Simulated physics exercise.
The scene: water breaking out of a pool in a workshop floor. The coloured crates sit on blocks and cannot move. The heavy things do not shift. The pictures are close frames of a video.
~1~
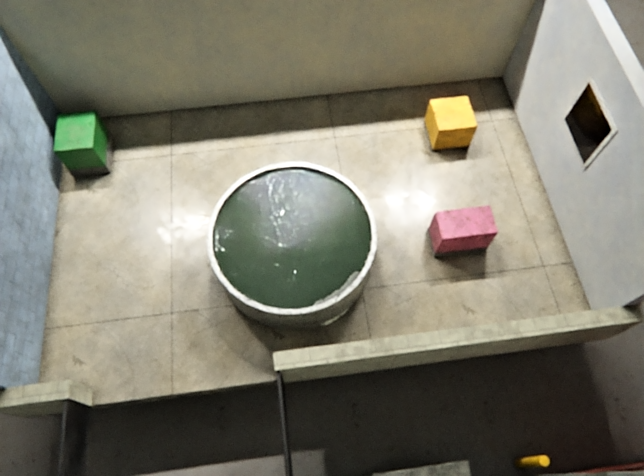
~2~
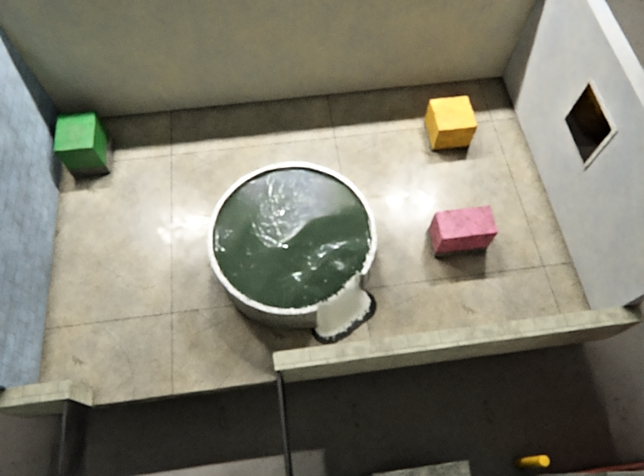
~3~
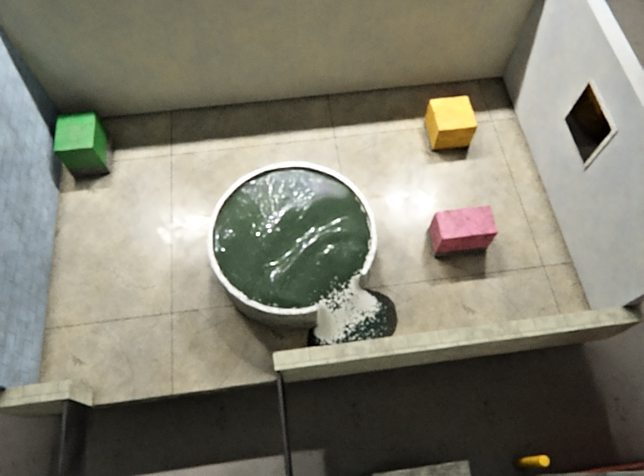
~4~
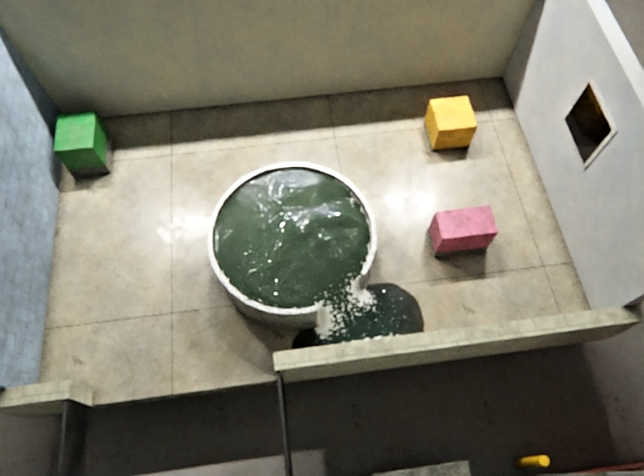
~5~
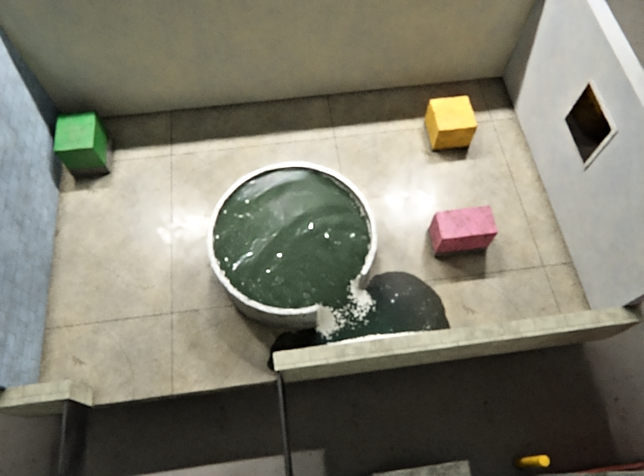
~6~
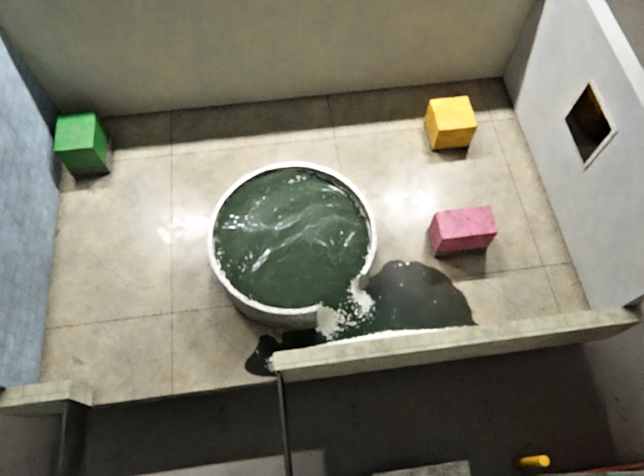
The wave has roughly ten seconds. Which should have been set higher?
The pink crate gets wet; the green crate stays dry; the yellow crate gets wet.
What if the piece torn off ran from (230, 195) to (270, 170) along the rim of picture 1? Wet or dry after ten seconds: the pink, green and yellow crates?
In short: The pink one is safe, the green one gets wet, the yellow one is topped.
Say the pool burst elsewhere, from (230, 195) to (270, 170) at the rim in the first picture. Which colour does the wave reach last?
Last comes the pink-painted one.
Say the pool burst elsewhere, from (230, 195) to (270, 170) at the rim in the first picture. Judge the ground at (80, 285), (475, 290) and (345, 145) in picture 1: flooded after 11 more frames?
One after the other: Not flooded, clear, free of water.
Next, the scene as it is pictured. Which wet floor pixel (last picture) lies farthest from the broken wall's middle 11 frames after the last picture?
Around (522, 151).
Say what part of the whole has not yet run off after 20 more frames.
Near 98 in a hundred.
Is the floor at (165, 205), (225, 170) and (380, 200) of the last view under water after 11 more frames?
As listed: Dry, free of water, dry.
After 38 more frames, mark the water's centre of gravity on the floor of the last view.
At about (358, 234).
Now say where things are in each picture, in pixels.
The round tank at (292, 235) is whole and still, in the first picture.
The front is at (322, 337), out from the gap at (341, 304), in the second picture.
The front is at (391, 324), out from the gap at (341, 305), in the third picture.
Water pours out at (341, 305) and has run to a hidden place, in the fourth picture.
Water pours out at (341, 305) and has run to a hidden place, in the fifth picture.
Water pours out at (341, 305) and has run to a hidden place, in the sixth picture.
A moment on, water covers 20 % of the floor; the pink crate water round its plinth, the green crate not reached, the yellow crate not reached.
Next, water covers 30 % of the floor; the pink crate water round its plinth, the green crate not reached, the yellow crate not reached.
Then, water covers 45 % of the floor; the pink crate water round its plinth, the green crate not reached, the yellow crate water round its plinth.
Later, water covers 80 % of the floor; the pink crate water round its plinth, the green crate water round its plinth, the yellow crate water round its plinth.
In the end, water covers 100 % of the floor; the pink crate was topped, the green crate stayed above the water, the yellow crate was topped.
